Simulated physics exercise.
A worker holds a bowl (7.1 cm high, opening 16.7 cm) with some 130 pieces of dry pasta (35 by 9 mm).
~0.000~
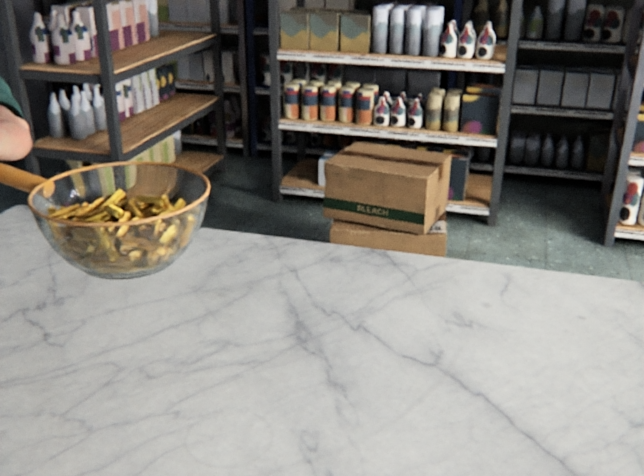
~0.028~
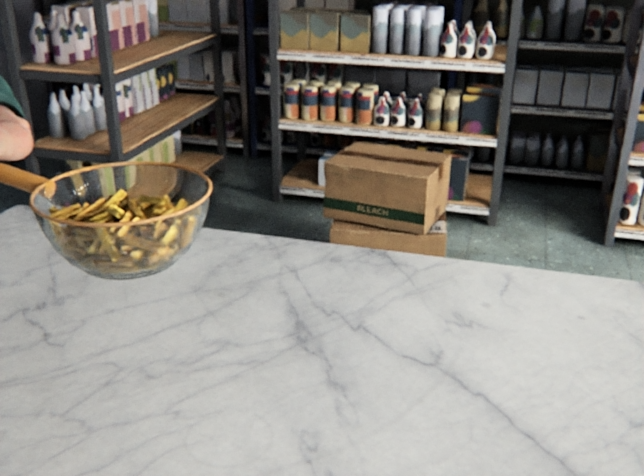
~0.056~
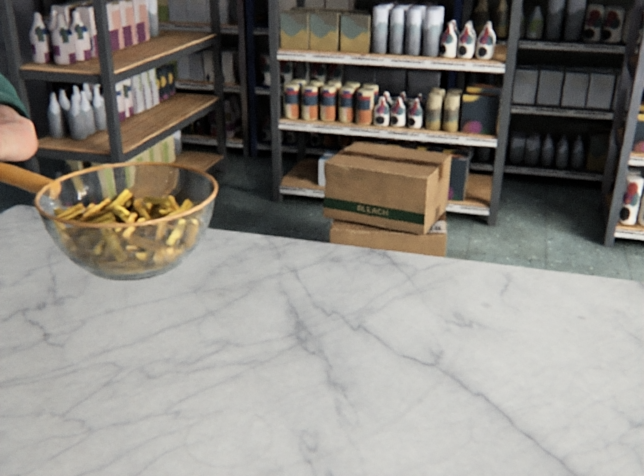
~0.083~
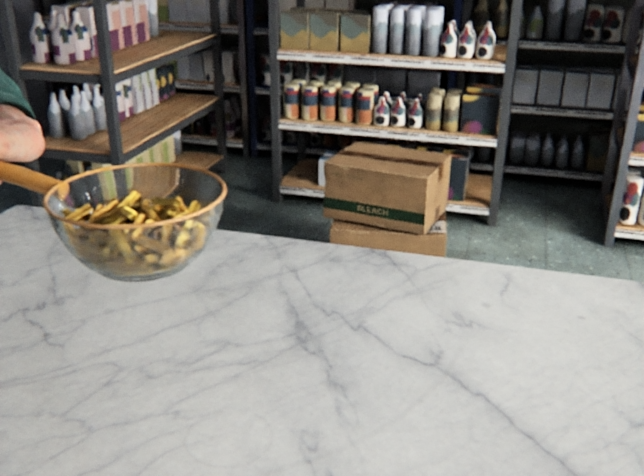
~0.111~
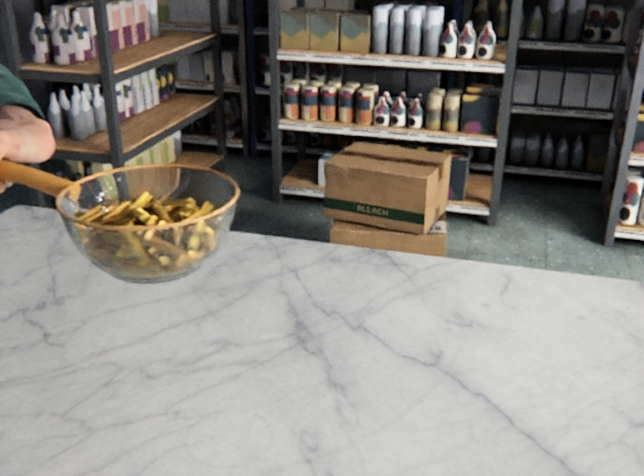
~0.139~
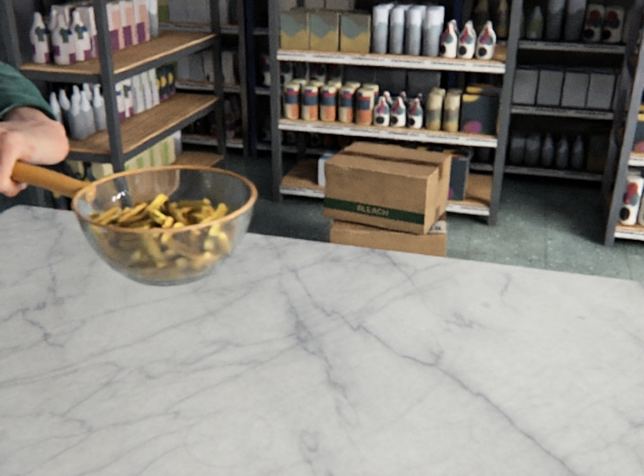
In a storeroom with dark metal shelving, a fixed camera looks slightly down across a white, grey-veined marble counter. Bottles, cans and boxes line the shelves behind, two brown cartons are stacked on the greenish floor near the centre, and a clear glass bowl of yellowish pasta pieces is at the left. A green-sleeved worker's hand, gripping the bowl's orange-brown handle, moves it a short way rightward, level and gradually faster.
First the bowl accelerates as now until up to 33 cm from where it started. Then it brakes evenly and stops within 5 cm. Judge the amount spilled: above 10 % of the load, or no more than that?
No more than 10 %.
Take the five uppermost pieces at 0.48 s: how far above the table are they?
Height: Some 23 centimetres.
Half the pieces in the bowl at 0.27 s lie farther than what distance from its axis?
4.0 cm.
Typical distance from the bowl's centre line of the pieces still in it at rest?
4.5 centimetres, give or take.
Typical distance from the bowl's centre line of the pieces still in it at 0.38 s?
Median distance from the axis: Near 4.0 cm.
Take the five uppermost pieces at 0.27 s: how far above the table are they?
My guess is near 20 centimetres up.
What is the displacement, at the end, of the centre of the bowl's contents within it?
It moves some 2.0 cm.
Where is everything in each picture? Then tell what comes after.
In the first frame, bowl at (126, 234); tilt 0 degrees; moved 0.0 cm; leading edge at (200, 200); top of the load at (153, 206).
In the second frame, bowl at (128, 234); tilt 0 degrees; moved 0.2 cm; leading edge at (202, 200); top of the load at (155, 206).
In the third frame, bowl at (133, 235); tilt 0 degrees; moved 0.8 cm; leading edge at (208, 200); top of the load at (160, 207).
In the fourth frame, bowl at (142, 236); tilt 0 degrees; moved 1.7 cm; leading edge at (217, 201); top of the load at (167, 208).
In the fifth frame, bowl at (154, 238); tilt 0 degrees; moved 3.0 cm; leading edge at (230, 203); top of the load at (179, 209).
In the sixth frame, bowl at (170, 241); tilt 0 degrees; moved 4.8 cm; leading edge at (248, 205); top of the load at (194, 211). Its speed is now 0.69 m/s.
After 0.27 s, tilt 0 degrees; bowl 100 %; middle of all pieces near (296, 254).
Then, at 0.38 s, tilt 0 degrees; bowl 100 %; middle of all pieces near (486, 279).
Then, at 0.48 s, tilt 0 degrees; bowl 100 %; middle of all pieces near (556, 276).
After 0.57 s, tilt 0 degrees; bowl 100 %; middle of all pieces near (552, 280).
In the end, at 1.1 s, bowl 100 %.
